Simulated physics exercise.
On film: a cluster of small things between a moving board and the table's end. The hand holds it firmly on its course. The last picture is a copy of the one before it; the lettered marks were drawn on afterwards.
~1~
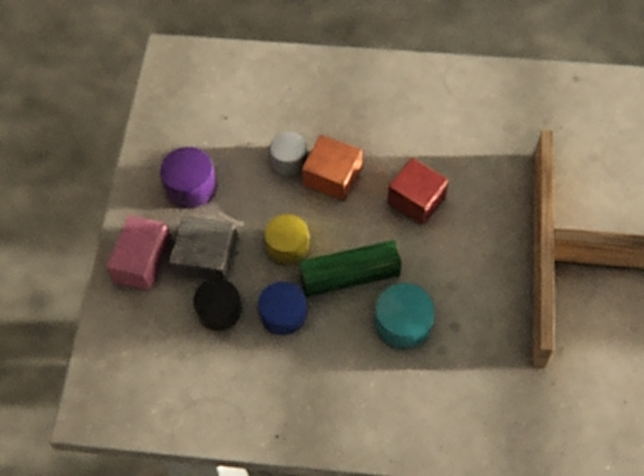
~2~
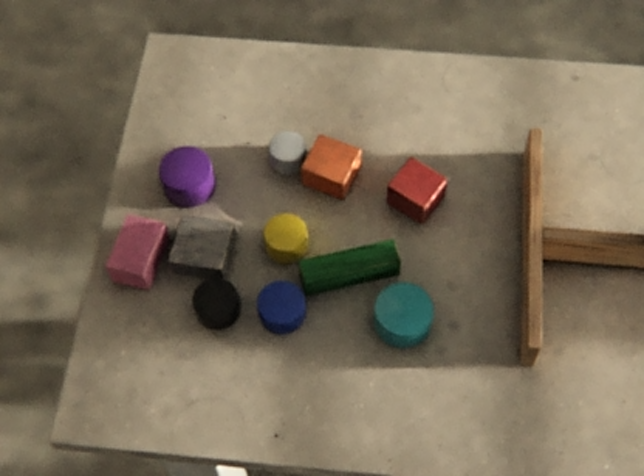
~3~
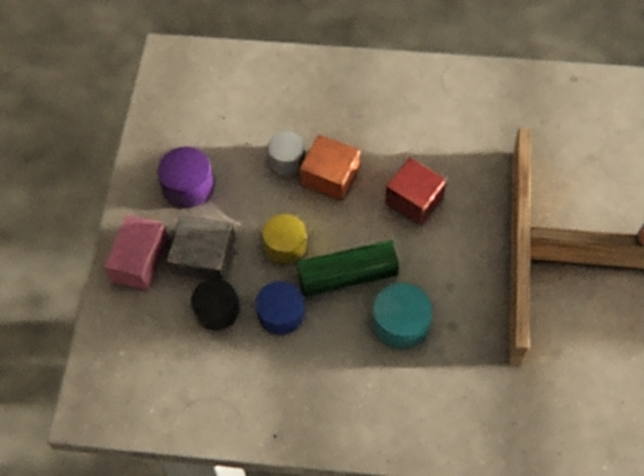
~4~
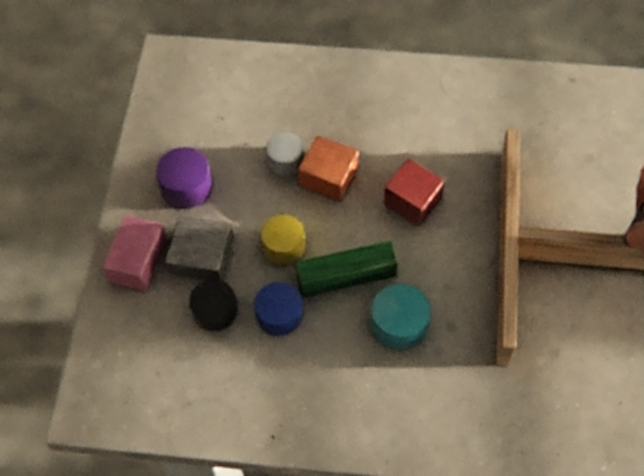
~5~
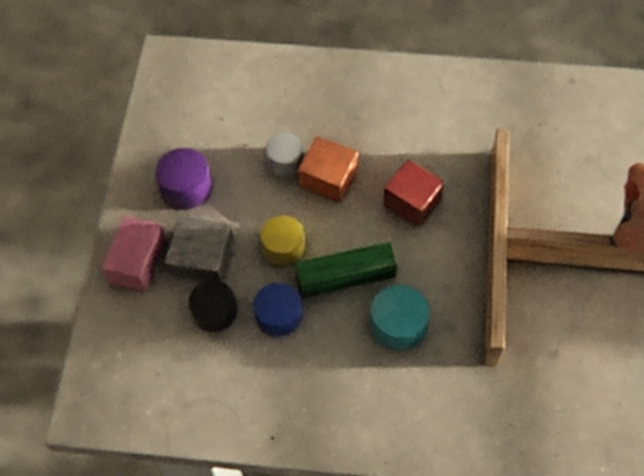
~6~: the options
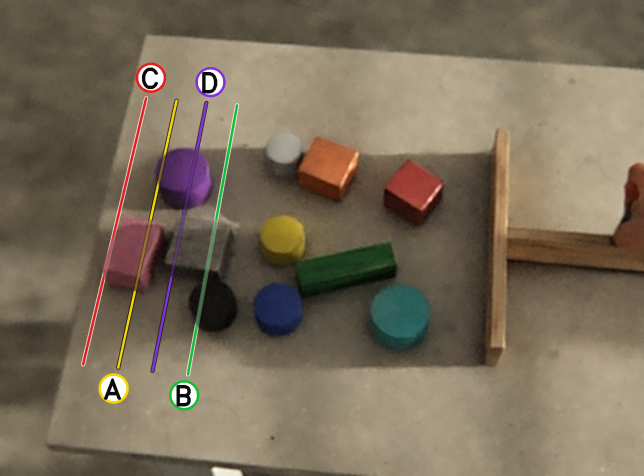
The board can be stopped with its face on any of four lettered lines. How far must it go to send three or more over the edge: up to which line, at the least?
Enough have fallen by A.
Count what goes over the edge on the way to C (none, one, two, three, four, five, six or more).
By then, six or more.
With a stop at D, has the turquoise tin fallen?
By then, no.
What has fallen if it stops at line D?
The pink block.
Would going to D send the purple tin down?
By then, no.
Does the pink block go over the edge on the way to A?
Yes.
On the marked copy, A at (150, 224); B at (214, 230); C at (117, 222); D at (181, 227).
Following A. Soon after the start, board (371, 221); turquoise tin (327, 311); white tin (271, 148).
Later, board (243, 210); pink block (117, 248); black tin (126, 320).
In the end, board (148, 202); pink block over the edge; purple tin over the edge; four fallen.
As for the rest, B drops none; C drops nine, but is farther than needed; D drops only one.
